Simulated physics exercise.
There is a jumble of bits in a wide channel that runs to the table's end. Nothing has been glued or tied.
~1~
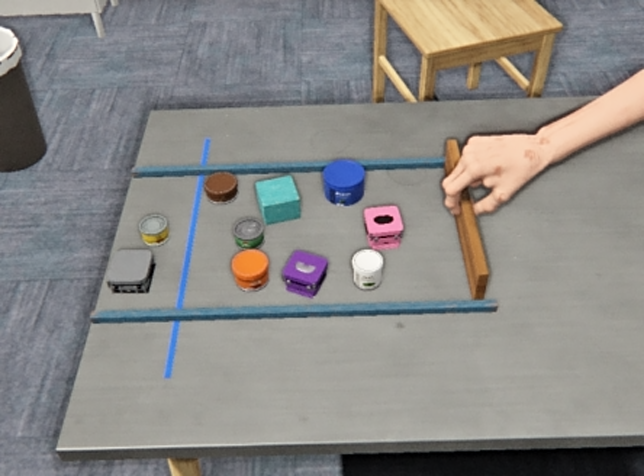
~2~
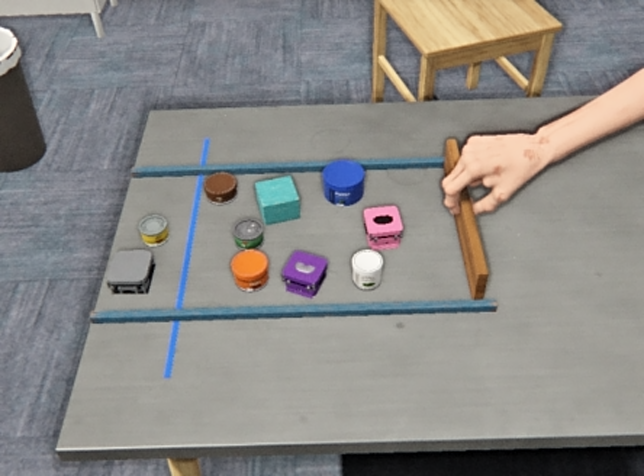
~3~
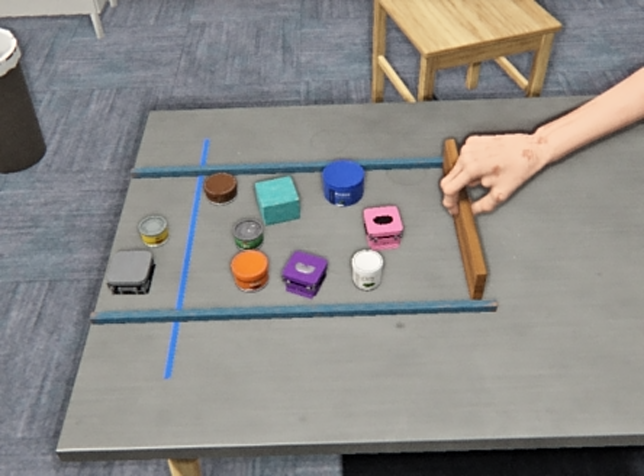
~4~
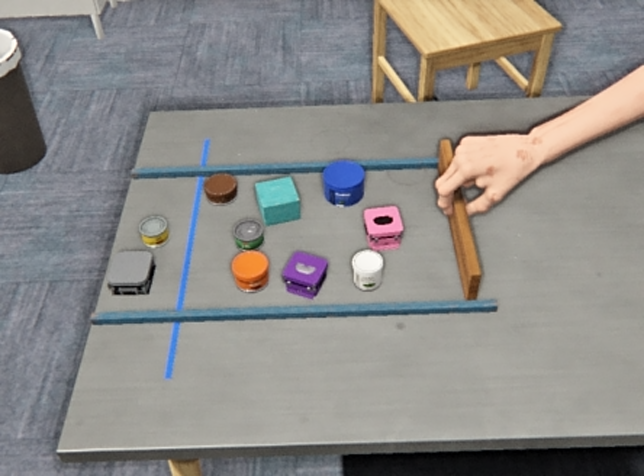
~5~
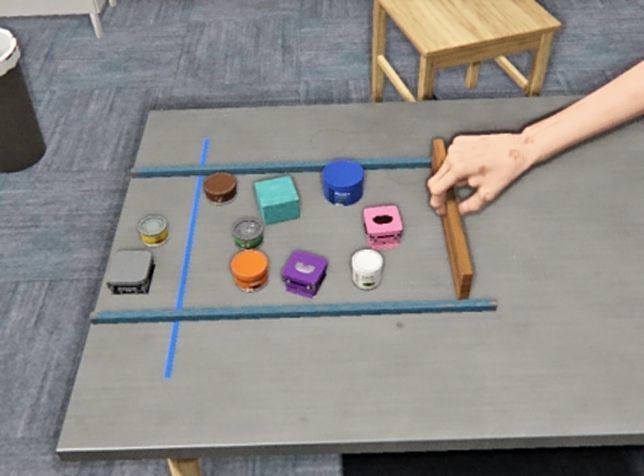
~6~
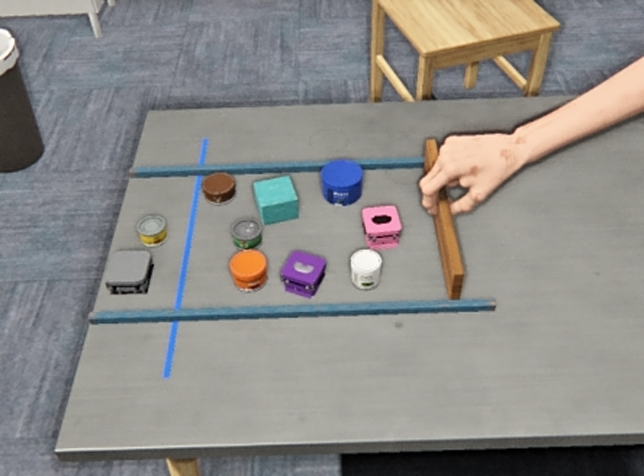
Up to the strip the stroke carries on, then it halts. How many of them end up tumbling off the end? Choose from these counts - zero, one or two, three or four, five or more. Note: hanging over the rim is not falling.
Count: One or two.
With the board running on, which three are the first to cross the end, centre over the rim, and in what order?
Order, earliest first: Grey case, orange tin, yellow pot.
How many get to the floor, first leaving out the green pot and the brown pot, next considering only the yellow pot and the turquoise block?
Counts - first: 1; second: 1.
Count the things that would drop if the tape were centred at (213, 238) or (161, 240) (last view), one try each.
Tallies in order: 1 and 4.
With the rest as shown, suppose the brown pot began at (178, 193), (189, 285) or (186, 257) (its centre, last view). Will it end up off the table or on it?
Try one it is not knocked off; try two it is not knocked off; try three it is not knocked off.
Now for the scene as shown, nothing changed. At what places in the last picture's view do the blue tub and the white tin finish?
The blue tub comes to rest close to (175, 184), while the white tin rests close to (165, 276).
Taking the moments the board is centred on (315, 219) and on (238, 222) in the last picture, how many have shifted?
So far 6, and 9 at the second.
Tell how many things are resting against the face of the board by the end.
3 end up touching it.
A little later, none off yet; grey case at rest near (131, 273); yellow pot at rest near (153, 232); brown pot at rest near (220, 189).
Next, none off yet; grey case shifted a little near (113, 273); yellow pot at rest near (153, 232); brown pot shifted about its own width near (182, 188).
When it is over, the number that fall off is one or two; down, grey case.
